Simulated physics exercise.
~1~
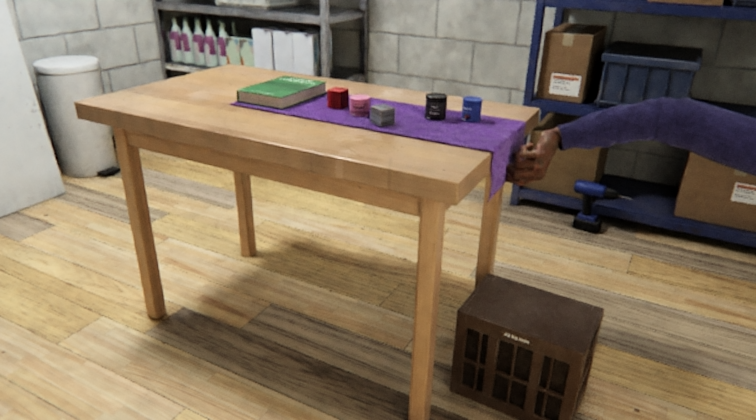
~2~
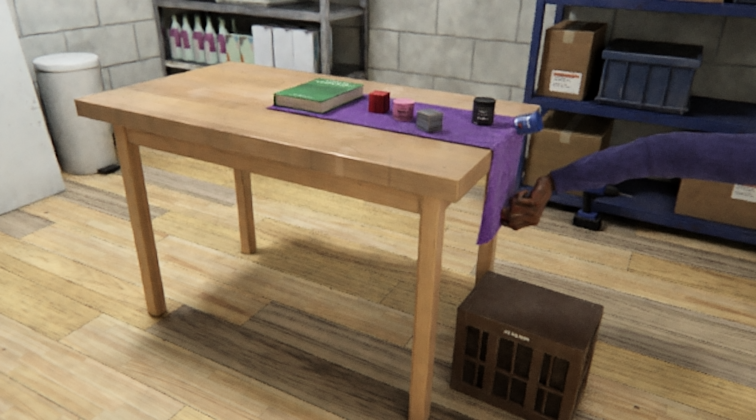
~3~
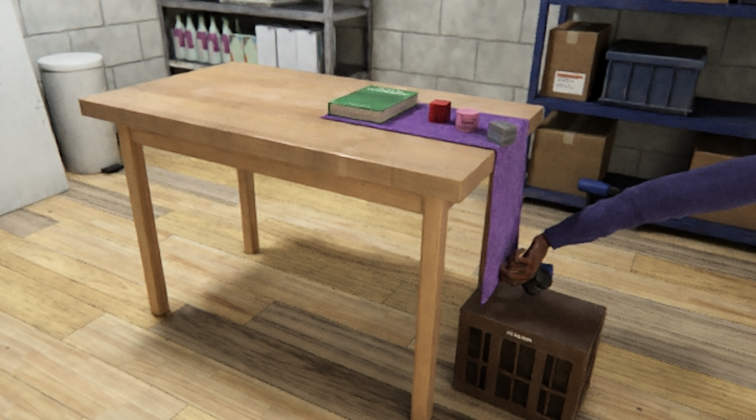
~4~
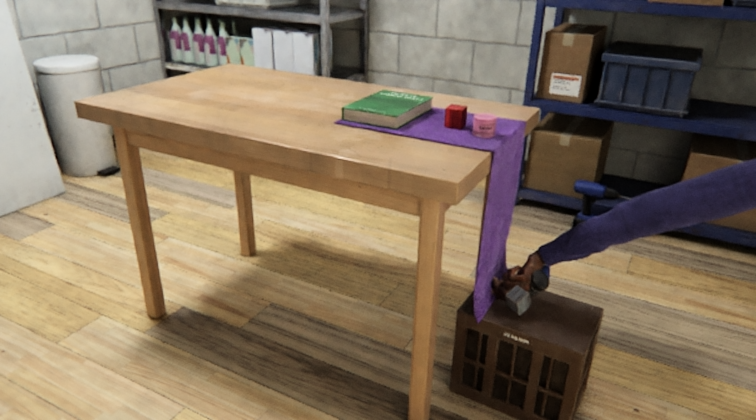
In a storeroom with block walls and blue shelving, a slightly swaying camera looks across a wooden workbench. A purple runner lies along its far side, holding a green book, a red cube, a pink pot, a grey cube, a black pot and a blue pot, with a brown crate below. A purple-sleeved arm at the right draws the cloth down over the edge, sliding everything rightward. The blue pot tips off first, then the black pot, and lastly the grey cube. The hem reaches the crate, leaving the book, red cube and pink pot on top.
